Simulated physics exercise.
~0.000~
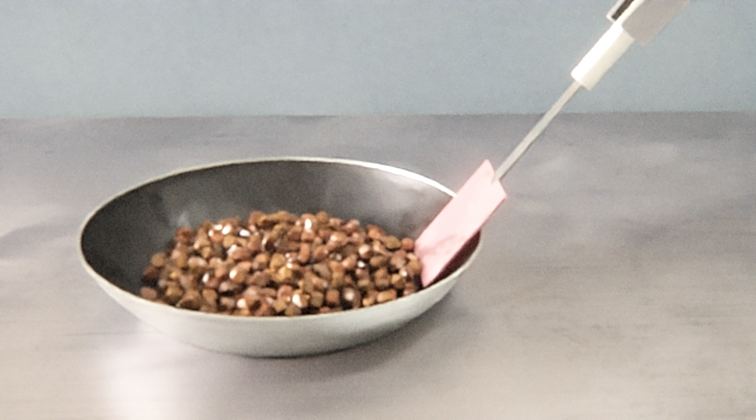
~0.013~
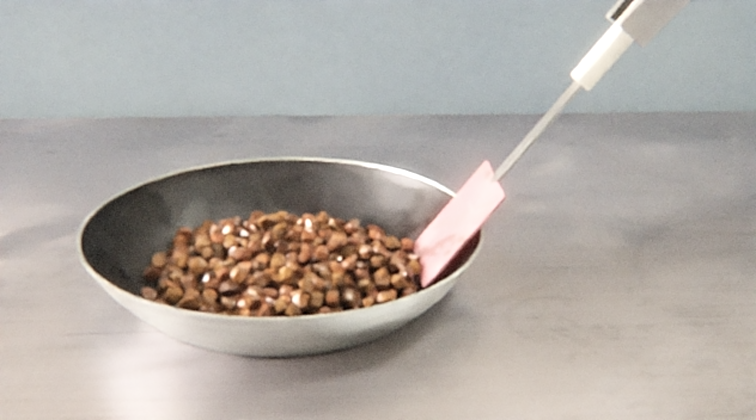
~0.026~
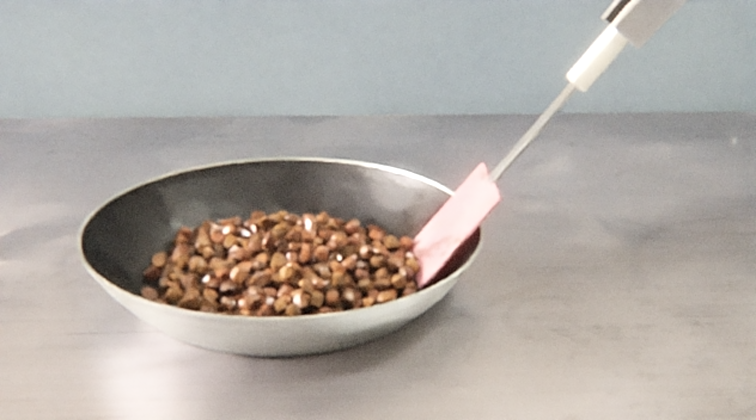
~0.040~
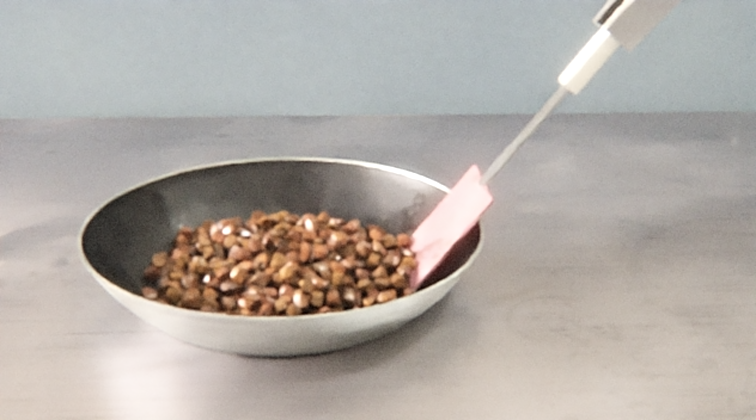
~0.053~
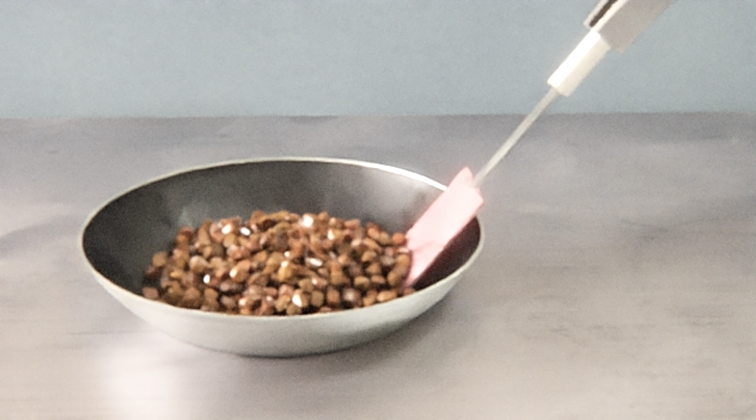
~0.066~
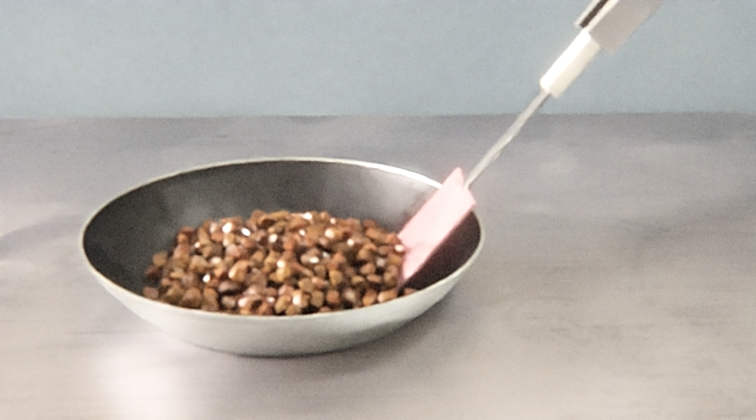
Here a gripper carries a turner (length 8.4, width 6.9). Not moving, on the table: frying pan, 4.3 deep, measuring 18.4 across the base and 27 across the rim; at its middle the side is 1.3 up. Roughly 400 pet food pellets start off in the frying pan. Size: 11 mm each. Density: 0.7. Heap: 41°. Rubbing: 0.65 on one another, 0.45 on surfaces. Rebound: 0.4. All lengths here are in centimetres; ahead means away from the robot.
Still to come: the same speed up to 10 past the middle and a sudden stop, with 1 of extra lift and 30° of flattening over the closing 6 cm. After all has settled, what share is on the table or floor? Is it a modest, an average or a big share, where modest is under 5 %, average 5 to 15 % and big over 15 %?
Average.
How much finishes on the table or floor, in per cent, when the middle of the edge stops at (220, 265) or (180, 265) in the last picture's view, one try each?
Respectively about 0 and 5 percent end on the table or floor.
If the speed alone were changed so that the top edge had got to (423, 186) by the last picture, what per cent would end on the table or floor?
That share would be about 20 percent.
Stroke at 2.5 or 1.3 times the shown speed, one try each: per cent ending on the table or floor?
20 and 10 %.
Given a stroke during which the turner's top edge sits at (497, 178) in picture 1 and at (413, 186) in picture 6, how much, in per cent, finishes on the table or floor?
Off the vessel, on the table or floor: Some 20 percent.
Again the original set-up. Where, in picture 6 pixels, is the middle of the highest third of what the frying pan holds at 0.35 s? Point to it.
It is centred at about (145, 248).
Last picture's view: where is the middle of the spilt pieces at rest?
(31, 285), roughly.
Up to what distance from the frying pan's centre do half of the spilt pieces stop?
Distance, approx.: 18 cm.
After 0.21 s, sloping 52°, highest piece 3 above the table; 396 in the frying pan.
After 0.35 s, sloping 43°, highest piece 6 above the table; 394 in the frying pan, 2 on the blade or in flight.
After 0.61 s, sloping 22°, highest piece 6 above the table; 356 in the frying pan, 39 on the table or floor, 1 on the blade or in flight.
After 1.66 s, sloping 22°, highest piece 5 above the table; 356 in the frying pan, 40 on the table or floor.
At rest, 356 in the frying pan, 40 on the table or floor. That is 10 % on the table or floor.
